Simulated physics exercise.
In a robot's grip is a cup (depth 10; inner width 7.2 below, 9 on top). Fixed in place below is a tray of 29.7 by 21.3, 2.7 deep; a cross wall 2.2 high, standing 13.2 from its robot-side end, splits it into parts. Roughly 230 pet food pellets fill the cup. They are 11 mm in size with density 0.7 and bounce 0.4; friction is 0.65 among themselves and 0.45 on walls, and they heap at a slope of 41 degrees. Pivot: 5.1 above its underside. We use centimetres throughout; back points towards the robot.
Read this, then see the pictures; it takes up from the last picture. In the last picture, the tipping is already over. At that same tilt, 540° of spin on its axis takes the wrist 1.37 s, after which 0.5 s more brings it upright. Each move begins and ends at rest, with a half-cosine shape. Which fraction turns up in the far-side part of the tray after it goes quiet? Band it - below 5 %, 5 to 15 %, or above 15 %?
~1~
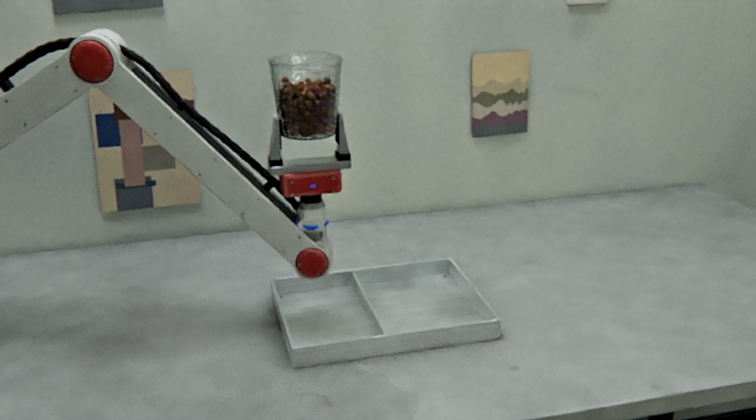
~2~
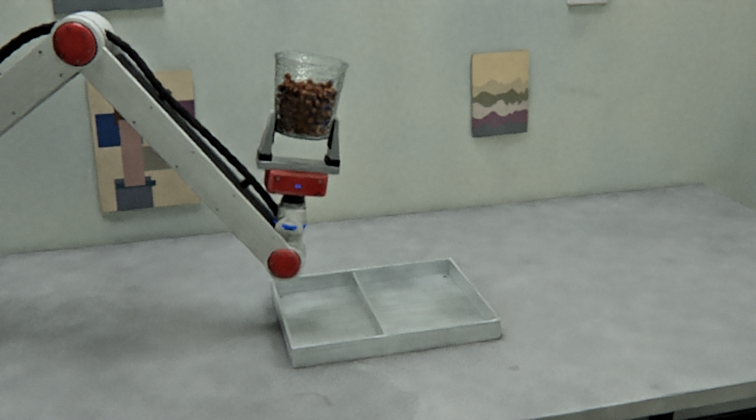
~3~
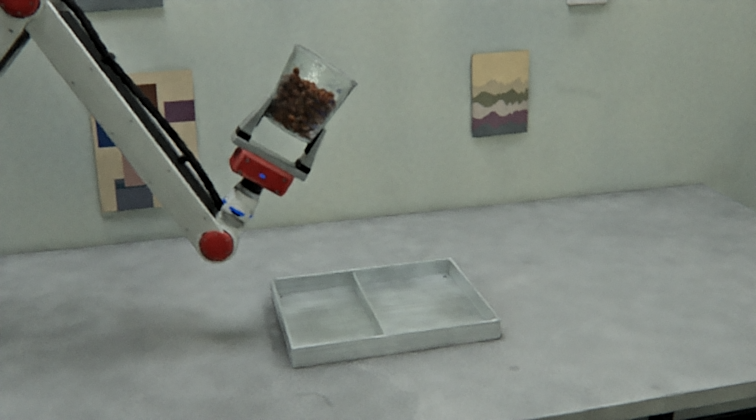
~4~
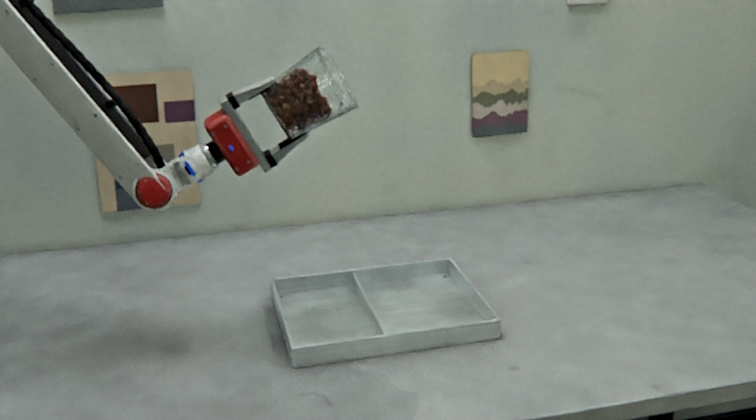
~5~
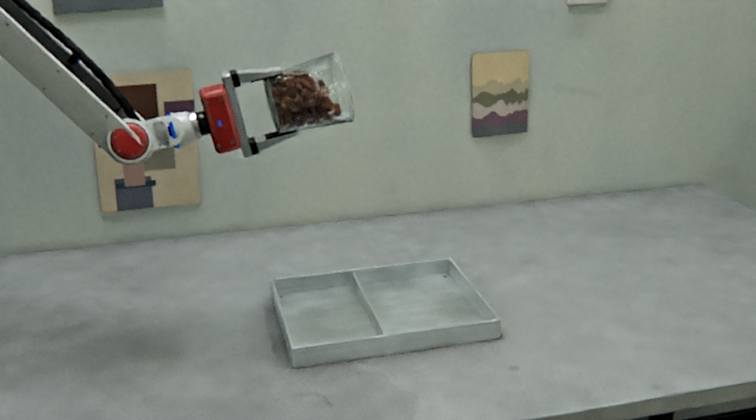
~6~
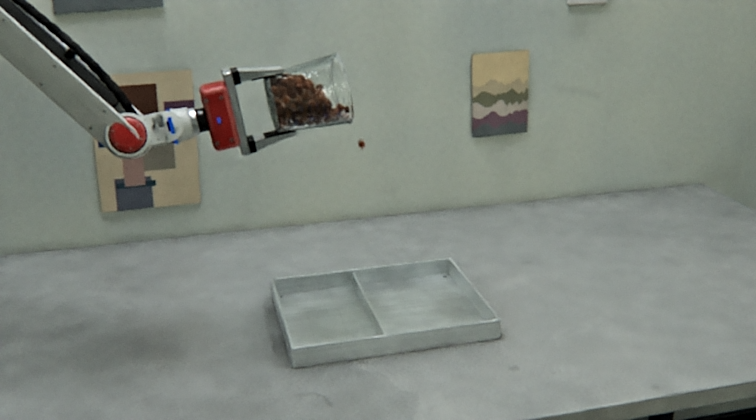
My answer is above 15 %.
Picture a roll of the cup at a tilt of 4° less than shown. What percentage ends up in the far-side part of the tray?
20 percent or so.
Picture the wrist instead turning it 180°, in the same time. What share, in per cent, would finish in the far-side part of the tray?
Roughly 15 %.
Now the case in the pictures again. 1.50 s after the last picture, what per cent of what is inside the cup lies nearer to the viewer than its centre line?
Something like 35 per cent, give or take.
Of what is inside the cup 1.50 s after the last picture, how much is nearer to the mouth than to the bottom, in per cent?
I reckon roughly 35 per cent.
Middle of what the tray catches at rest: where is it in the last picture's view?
Centre point: Close to (401, 304).
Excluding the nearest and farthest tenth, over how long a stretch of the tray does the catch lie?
Spread length: Approx. 12 cm.
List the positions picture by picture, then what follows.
In the first picture, cup middle at (307, 97), upright; upper third of the load around (307, 91), from x 280 to 335, top at y 75; 230 in the cup.
In the second picture, cup middle at (307, 97), tipped 10°; upper third of the load around (304, 91), from x 280 to 335, top at y 75.
In the third picture, cup middle at (307, 97), tipped 34°; upper third of the load around (300, 90), from x 270 to 335, top at y 70.
In the fourth picture, cup middle at (306, 97), tipped 62°; upper third of the load around (298, 87), from x 270 to 330, top at y 70.
In the fifth picture, cup middle at (306, 97), tipped 79°; upper third of the load around (296, 87), from x 270 to 340, top at y 75.
In the sixth picture, cup middle at (306, 97), tipped 81°; upper third of the load around (292, 88), from x 270 to 360, top at y 75; 229 in the cup, 1 in flight or on a rim.
Then, 0.75 s after the last picture, tipped 81°, highest piece 38 above the table; 202 in the cup, 16 in the far-side part, 12 in flight or on a rim.
Then, 1.50 s after the last picture, tipped 69°, highest piece 36 above the table; 156 in the cup, 66 in the far-side part, 2 in the robot-side part, 1 on the table or floor, 5 in flight or on a rim.
Then, 2.07 s after the last picture, upright, highest piece 38 above the table; 155 in the cup, 72 in the far-side part, 2 in the robot-side part, 1 on the table or floor.
Then, 2.77 s after the last picture, upright, highest piece 38 above the table; 155 in the cup, 72 in the far-side part, 2 in the robot-side part, 1 on the table or floor.
Final count, 155 in the cup, 72 in the far-side part, 2 in the robot-side part, 1 on the table or floor. That is 31 % in the far-side part of the tray.
